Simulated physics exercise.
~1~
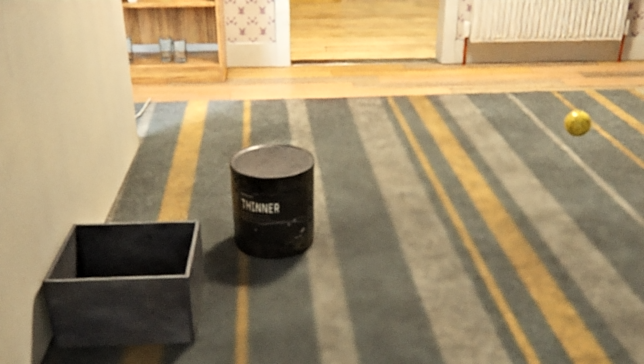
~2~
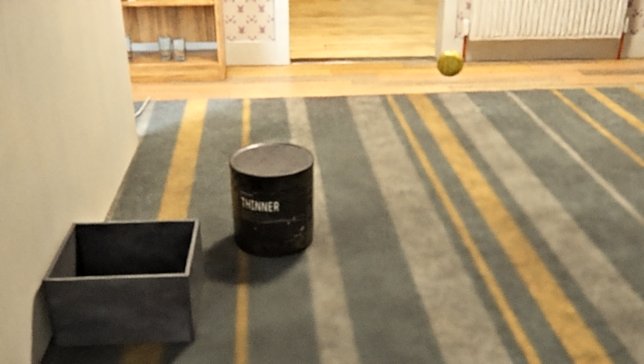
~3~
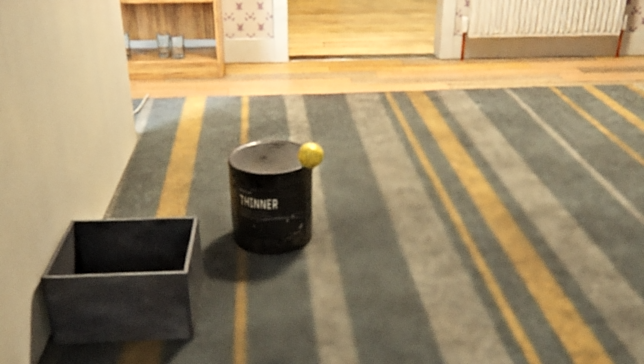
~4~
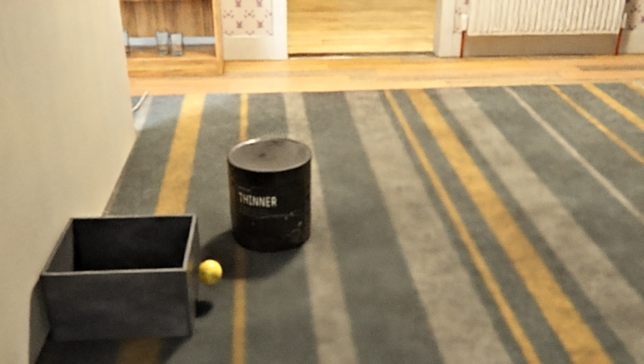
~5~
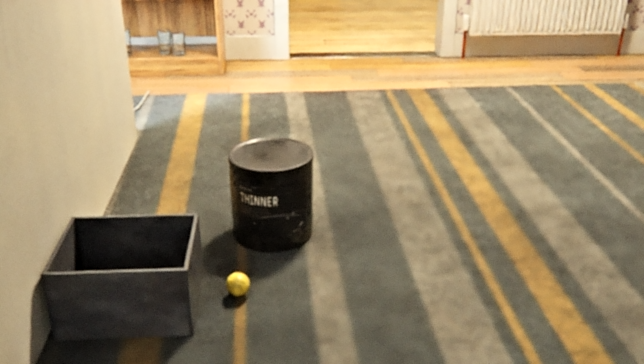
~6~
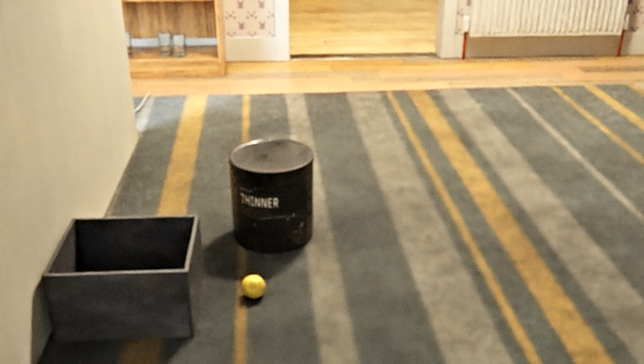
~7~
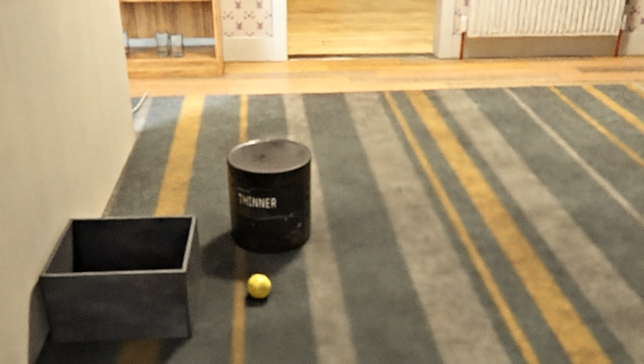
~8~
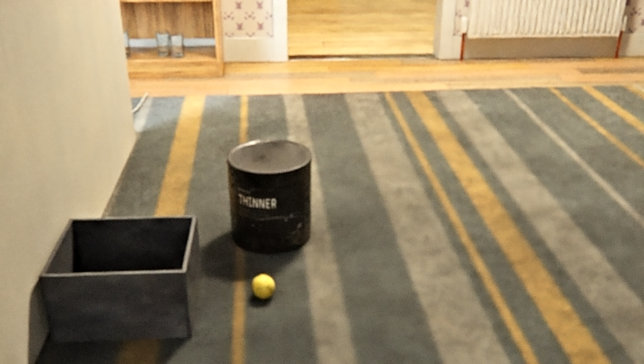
The video shows a small yellow ball-like object flying leftward over a striped carpet, passing in front of a black pail and dropping beside an open, empty dark box. It then moves a little to the right and comes to rest on the carpet outside the box, near the pail.
